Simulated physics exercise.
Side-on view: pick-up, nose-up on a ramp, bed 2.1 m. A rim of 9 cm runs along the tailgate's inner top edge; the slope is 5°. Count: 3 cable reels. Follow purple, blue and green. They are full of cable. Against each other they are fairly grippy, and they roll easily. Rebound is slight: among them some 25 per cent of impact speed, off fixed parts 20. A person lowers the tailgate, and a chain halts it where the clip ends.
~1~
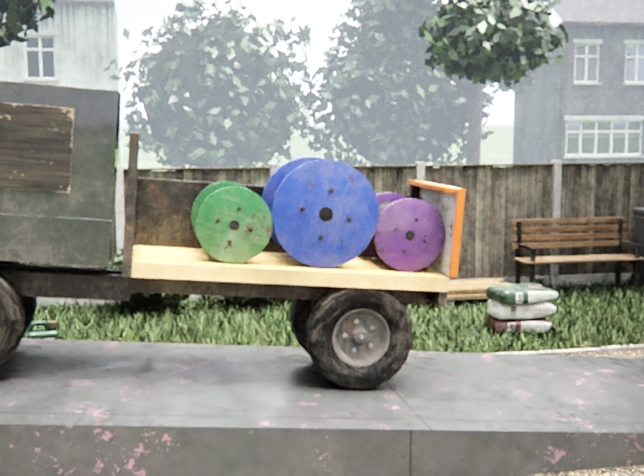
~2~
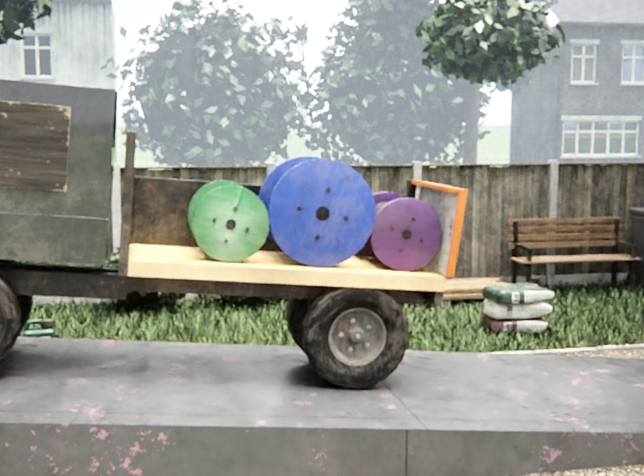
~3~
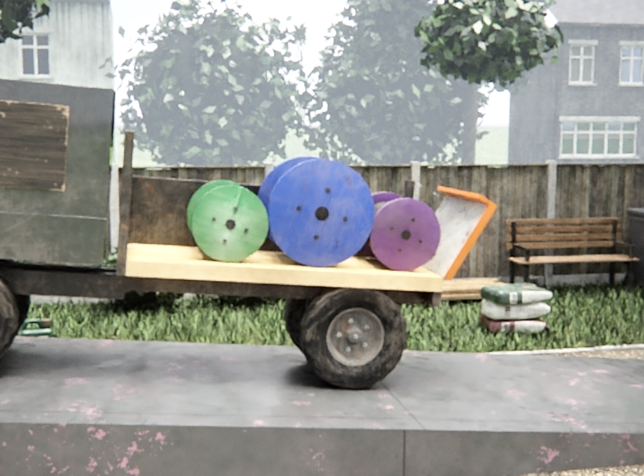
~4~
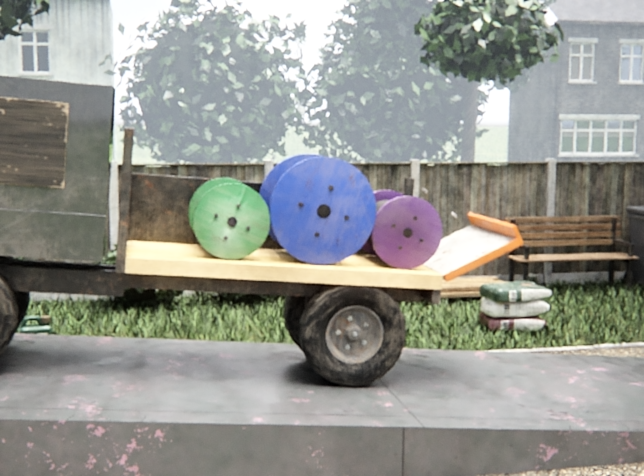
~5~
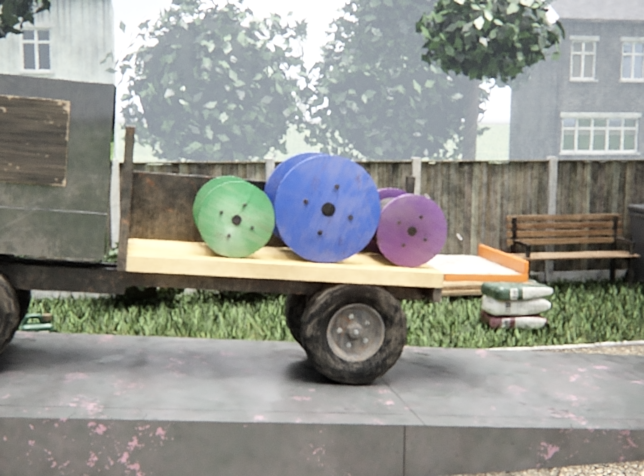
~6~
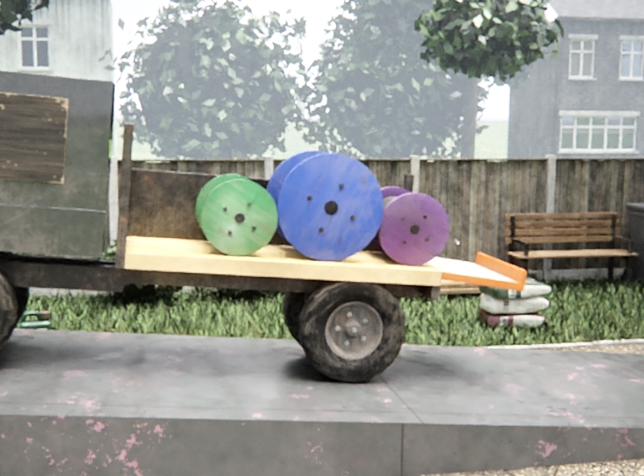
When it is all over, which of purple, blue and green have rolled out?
In the end purple reel: Safe; blue: Safe; green: Safe.
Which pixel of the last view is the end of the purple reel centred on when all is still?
(505, 233).
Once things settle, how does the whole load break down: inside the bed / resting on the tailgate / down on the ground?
That gives 2, then 1, then 0.
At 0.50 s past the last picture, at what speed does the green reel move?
Around 0.4 m/s.
Then, 0.5 s past the sixth picture, purple is on the bed, 5 cm short of the hinge, rolling right; blue is on the bed, 60 cm short of the hinge, rolling right; green is on the bed, 120 cm short of the hinge, rolling right; 0 gone off the back.
Then, 1.0 s past the sixth picture, purple is on the gate, 30 cm past the hinge, rolling right; blue is on the bed, 35 cm short of the hinge, rolling right; green is on the bed, 95 cm short of the hinge, rolling right; 0 gone off the back.
Finally (1.6 s after the last picture), purple is on the gate, 50 cm past the hinge; blue is on the bed, 15 cm short of the hinge; green is on the bed, 75 cm short of the hinge; 0 gone off the back.
